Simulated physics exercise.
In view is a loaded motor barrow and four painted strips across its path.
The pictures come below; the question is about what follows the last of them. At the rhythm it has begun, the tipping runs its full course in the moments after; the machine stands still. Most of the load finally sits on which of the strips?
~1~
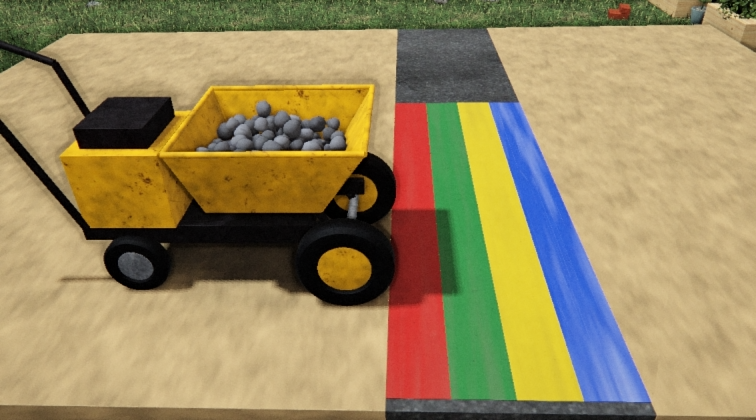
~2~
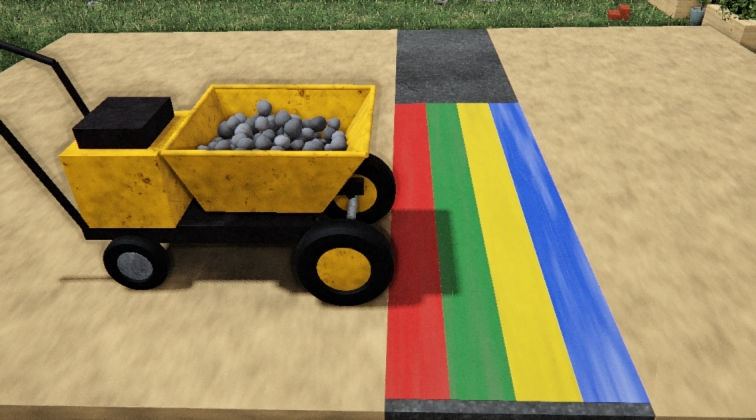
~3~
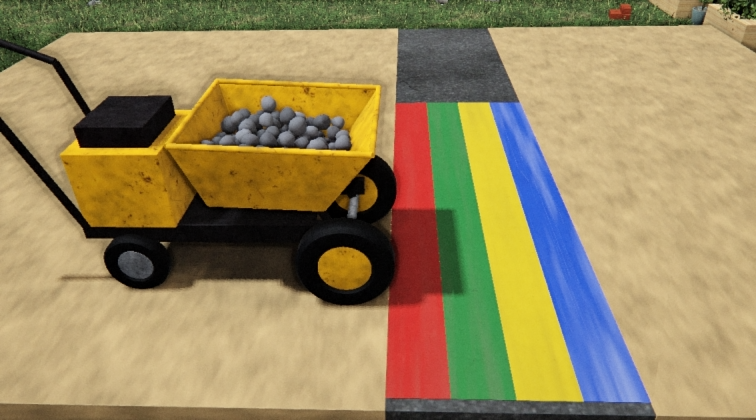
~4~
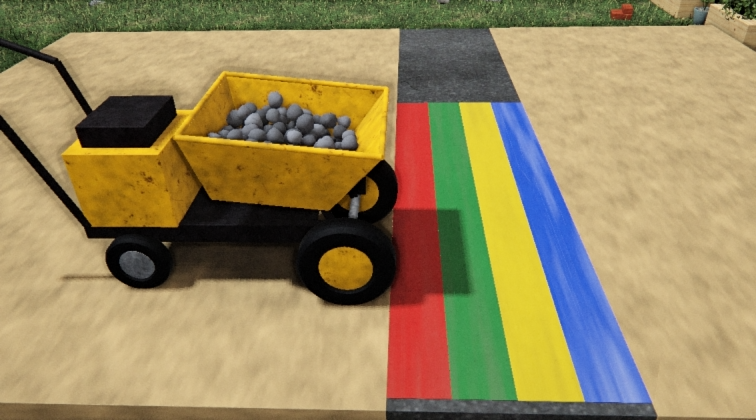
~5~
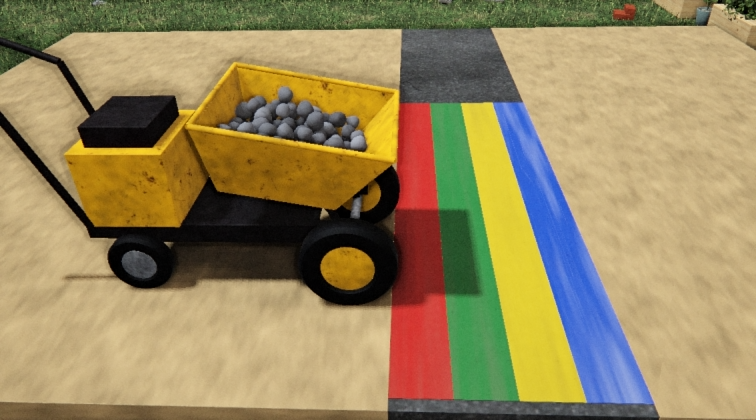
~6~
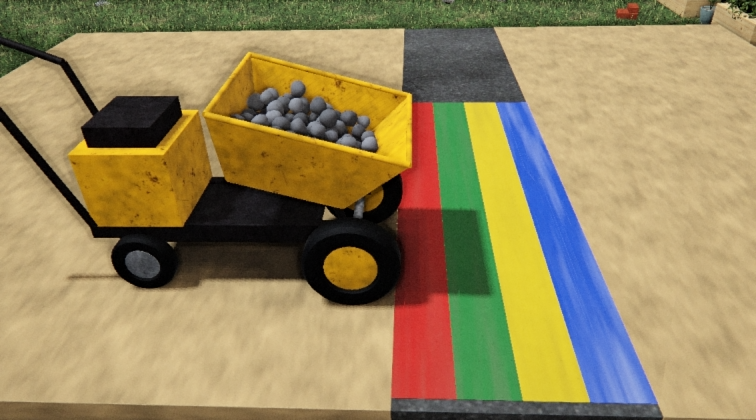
It sits mostly on the yellow strip.
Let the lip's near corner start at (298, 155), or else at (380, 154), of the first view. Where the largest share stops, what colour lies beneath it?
First attempt: The green strip. Second attempt: The strip in yellow.
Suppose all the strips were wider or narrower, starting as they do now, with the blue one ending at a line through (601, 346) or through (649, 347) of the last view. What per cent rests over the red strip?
Roughly 0 percent first, then roughly 0 percent.
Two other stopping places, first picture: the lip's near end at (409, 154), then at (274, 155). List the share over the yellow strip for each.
Roughly 40 per cent first, then roughly 10 per cent.
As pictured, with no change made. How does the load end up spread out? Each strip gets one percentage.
Estimated shares: Red strip 0 %, green strip 25 %, yellow strip 45 %, blue strip 25 %.
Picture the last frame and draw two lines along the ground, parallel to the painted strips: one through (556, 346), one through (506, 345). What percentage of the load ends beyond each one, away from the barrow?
Around 40 per cent for the first, and 80 per cent for the second.
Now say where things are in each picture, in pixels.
In the first picture, lip of the skip near (364, 154), level; top of the load near (264, 146), round cobbles; red strip near (417, 337); green strip near (475, 338); yellow strip near (534, 339); blue strip near (594, 339).
In the second picture, lip of the skip near (365, 155), level; top of the load near (264, 145).
In the third picture, lip of the skip near (372, 155), tipped barely; top of the load near (245, 138).
In the fourth picture, lip of the skip near (381, 157), tipped a little; top of the load near (251, 133).
In the fifth picture, lip of the skip near (394, 161), tipped a little; top of the load near (261, 126).
In the sixth picture, lip of the skip near (409, 165), tipped clearly; top of the load near (274, 119); red strip near (423, 337); green strip near (481, 338); yellow strip near (541, 339); blue strip near (601, 340).
Shortly afterwards, skip tipped steeply; the whole lot in the skip.
Next, skip tipped right over; the bulk in the skip; a little over the green strip; a little over the yellow strip.
Some moments later, skip tipped right over; a little in the skip; near a quarter over the green strip; near half over the yellow strip; near a quarter over the blue strip; a little off the paint.
In the end, skip tipped right over; only a few over the red strip; near a quarter over the green strip; near half over the yellow strip; near a quarter over the blue strip; a little off the paint.
